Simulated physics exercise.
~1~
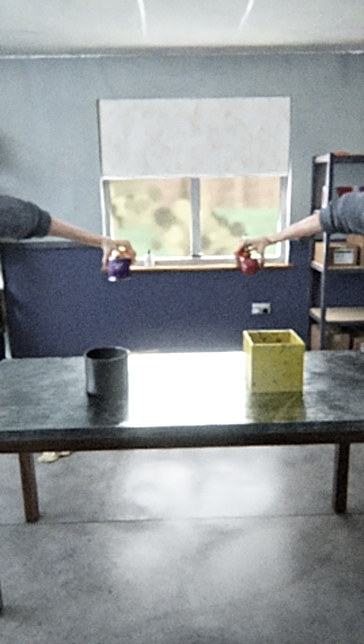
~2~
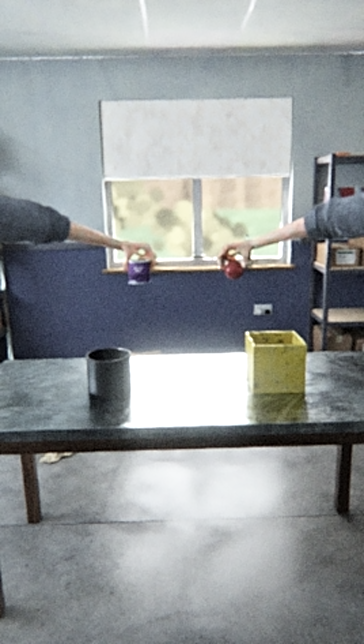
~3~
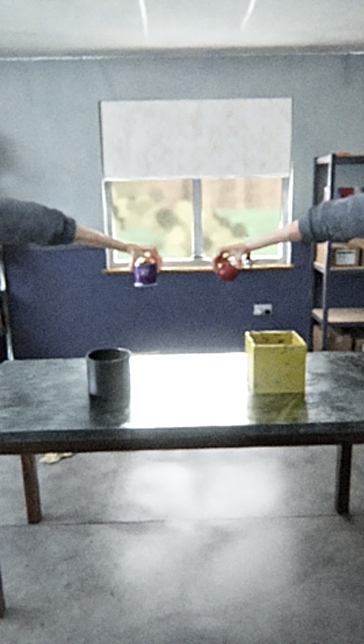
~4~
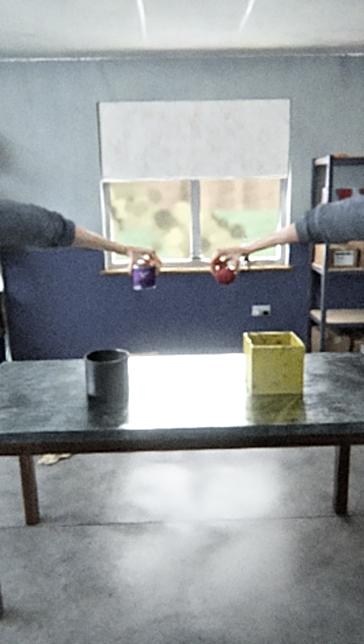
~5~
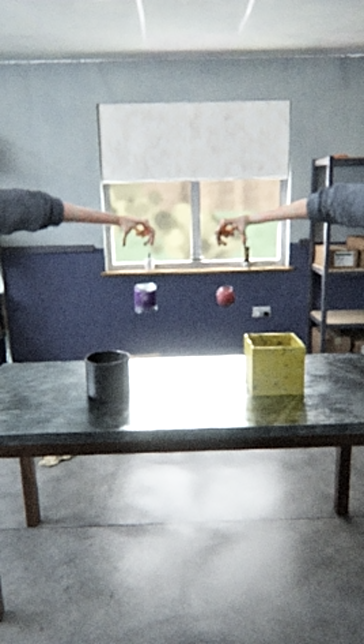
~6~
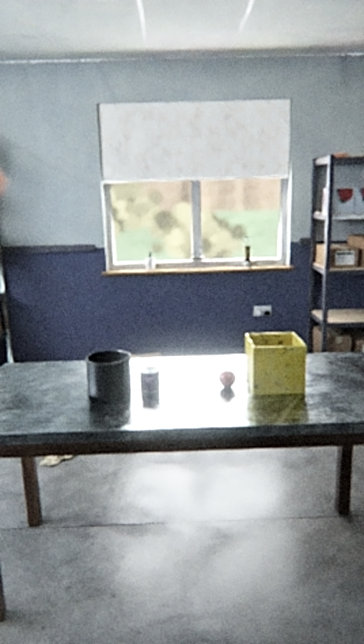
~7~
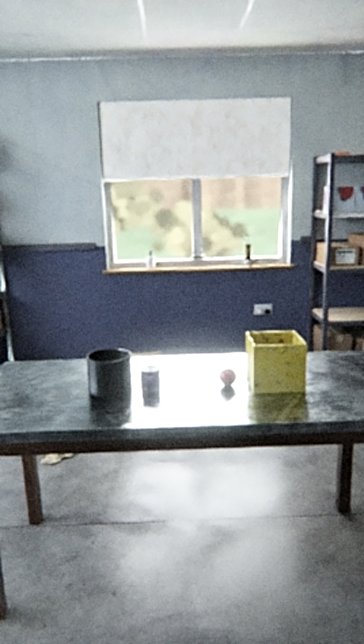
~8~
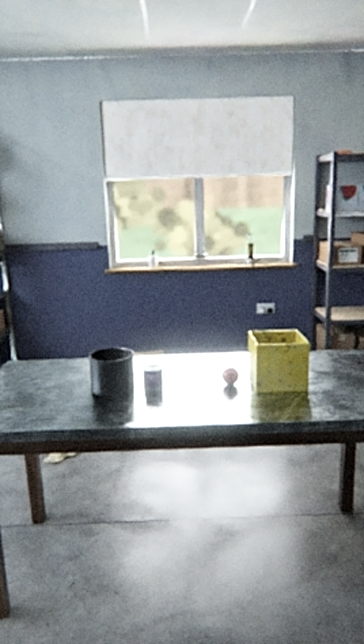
Two hands release a purple tin and a red tomato, which land between two containers.
